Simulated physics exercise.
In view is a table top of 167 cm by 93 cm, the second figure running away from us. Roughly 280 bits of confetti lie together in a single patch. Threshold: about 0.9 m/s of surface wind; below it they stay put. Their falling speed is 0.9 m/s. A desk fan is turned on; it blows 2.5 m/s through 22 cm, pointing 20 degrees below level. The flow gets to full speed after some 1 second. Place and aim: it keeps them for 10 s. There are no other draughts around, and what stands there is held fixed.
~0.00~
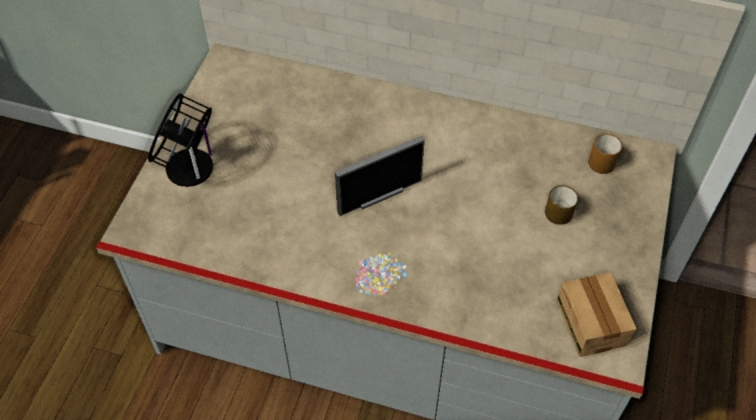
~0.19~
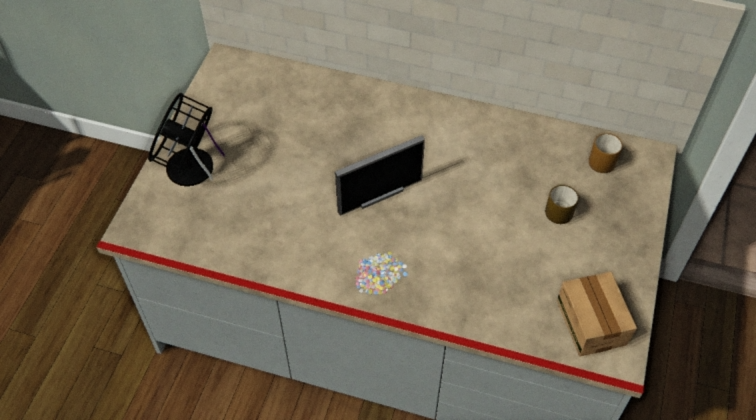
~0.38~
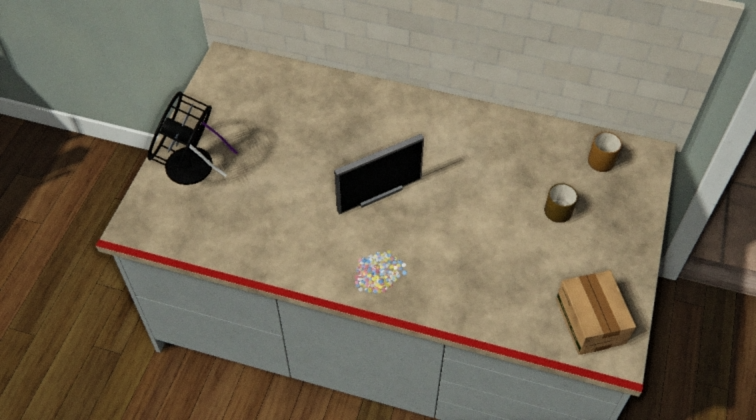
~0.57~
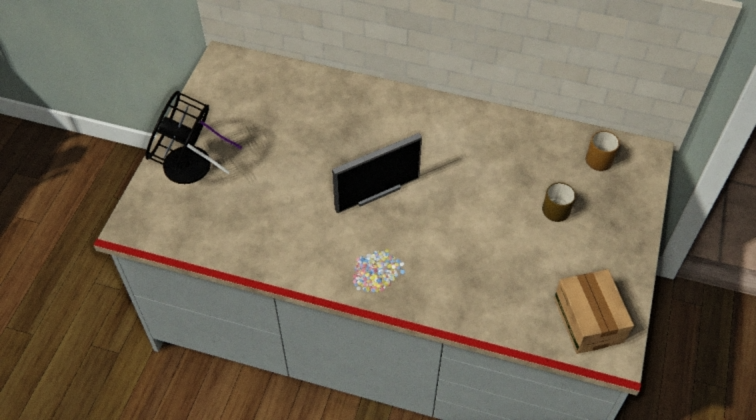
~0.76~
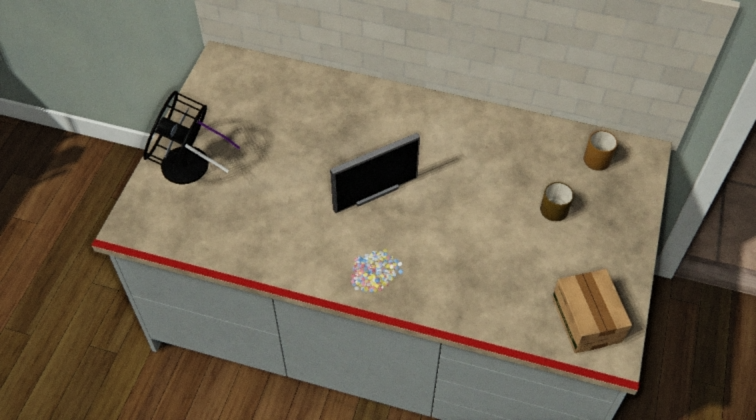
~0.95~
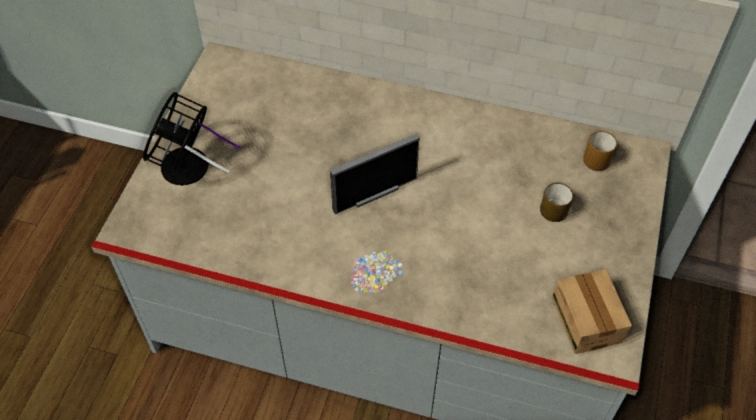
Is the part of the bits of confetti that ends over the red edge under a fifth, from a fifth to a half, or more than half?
The fraction is larger than a half.
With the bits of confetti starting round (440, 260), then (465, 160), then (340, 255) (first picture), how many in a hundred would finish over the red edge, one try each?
15 %, 0 %, 90 %.
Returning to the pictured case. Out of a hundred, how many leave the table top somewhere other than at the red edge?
About 10 %.
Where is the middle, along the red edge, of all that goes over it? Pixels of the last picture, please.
The middle of the crossings lies near (462, 345) in the last picture.
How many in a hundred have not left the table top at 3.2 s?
I'd say close to 20 % are still there.
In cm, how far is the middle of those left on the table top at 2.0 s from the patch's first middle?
About 55 cm.
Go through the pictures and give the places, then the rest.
In the first picture, the middle of the bits of confetti is near (378, 274), none has stirred yet and the mouth of the desk fan is at (180, 135).
In the second picture, the middle of the bits of confetti is near (378, 273), none has stirred yet and the red edge is centred on (355, 317).
In the third picture, the middle of the bits of confetti is near (377, 272), none has stirred yet, the top of a laptop is at (380, 154) and the top of a mug is at (563, 195).
In the fourth picture, the middle of the bits of confetti is near (375, 271) and none has stirred yet.
In the fifth picture, the middle of the bits of confetti is near (373, 271) and none has stirred yet.
In the sixth picture, the middle of the bits of confetti is near (373, 272) and none has stirred yet.
After 2.0 s the count stands so, 75 % are over the red edge; the middle of those still in play is near (556, 296).
After 3.2 s the count stands so, 78 % are over the red edge; the middle of those still in play is near (585, 278).
After 5.5 s the count stands so, 81 % are over the red edge.
After 10.0 s, at the end, 83 % are over the red edge.
